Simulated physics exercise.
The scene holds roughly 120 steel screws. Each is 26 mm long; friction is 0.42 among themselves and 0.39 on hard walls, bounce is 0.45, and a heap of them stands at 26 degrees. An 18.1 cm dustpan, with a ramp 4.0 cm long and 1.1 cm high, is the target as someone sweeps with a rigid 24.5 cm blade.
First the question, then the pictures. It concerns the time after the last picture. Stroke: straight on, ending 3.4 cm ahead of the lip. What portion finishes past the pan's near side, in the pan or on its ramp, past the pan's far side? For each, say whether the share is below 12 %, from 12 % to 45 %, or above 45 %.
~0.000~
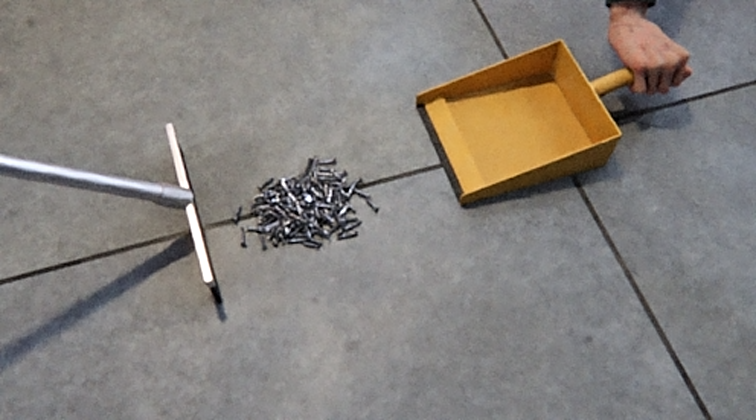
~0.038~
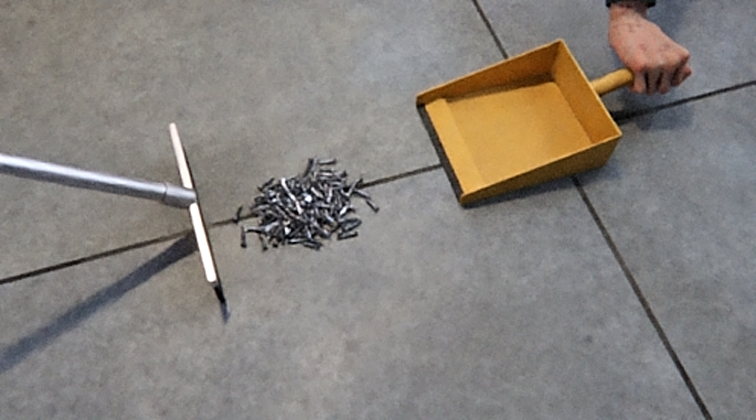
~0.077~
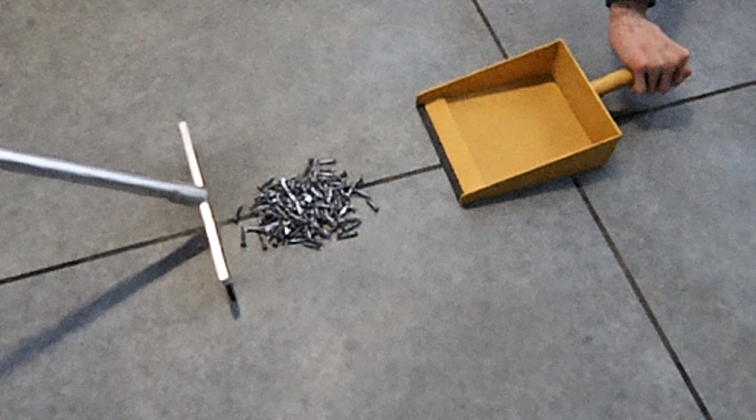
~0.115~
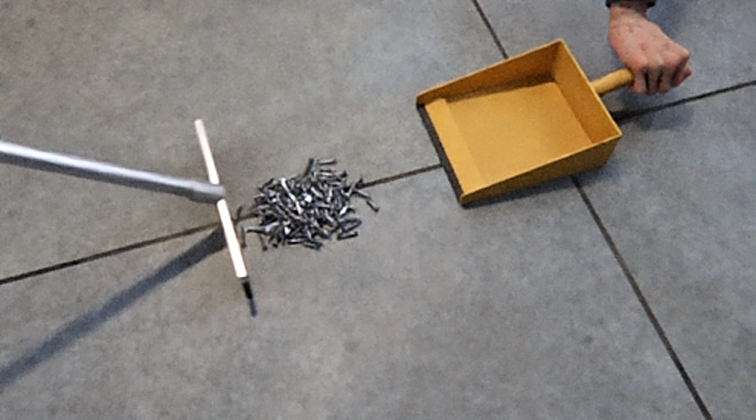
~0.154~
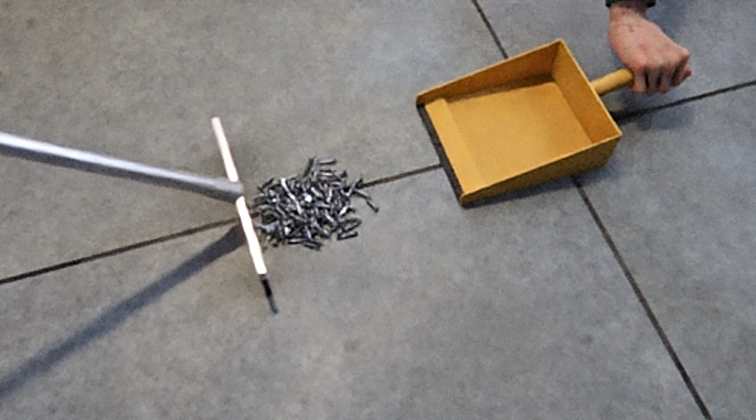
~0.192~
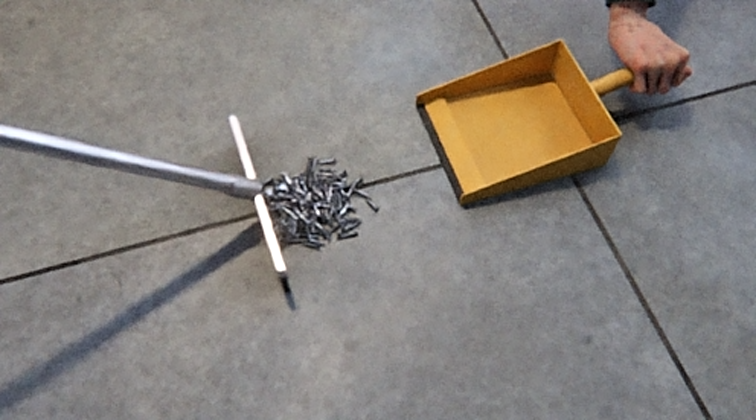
Past the pan's near side: A decent share; in the pan or on its ramp: A decent share; past the pan's far side: A scattering.
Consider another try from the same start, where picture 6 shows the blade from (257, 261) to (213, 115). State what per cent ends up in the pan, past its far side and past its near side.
Pan 25; far 5; near 5.
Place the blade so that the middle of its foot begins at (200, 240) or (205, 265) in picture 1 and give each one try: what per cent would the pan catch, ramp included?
Some 20 and 15 per cent.
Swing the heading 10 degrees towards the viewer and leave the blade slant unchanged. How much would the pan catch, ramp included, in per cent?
Under that change, roughly 15 in a hundred.
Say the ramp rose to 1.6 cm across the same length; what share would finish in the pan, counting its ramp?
That would give something like 20 per cent.
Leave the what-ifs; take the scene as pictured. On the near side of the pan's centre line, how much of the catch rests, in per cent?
Around 80 percent.
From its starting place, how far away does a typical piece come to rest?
Somewhere around 20 centimetres.
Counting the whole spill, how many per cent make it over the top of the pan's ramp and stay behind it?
Estimate: About 0 %.
Then, at 0.38 s, middle of the blade 15 cm from the lip; 0 % over the lip, far side 0 %, near side 10 %.
After 0.51 s, middle of the blade 7 cm from the lip; 0 % over the lip, far side 0 %, near side 20 %.
After 0.76 s, middle of the blade 4 cm from the lip; 20 % over the lip, far side 0 %, near side 20 %.
By 1.7 s all is still; near side 20 %, pan 20 %, far side 0 %, in front of the lip or behind the blade 60 %.
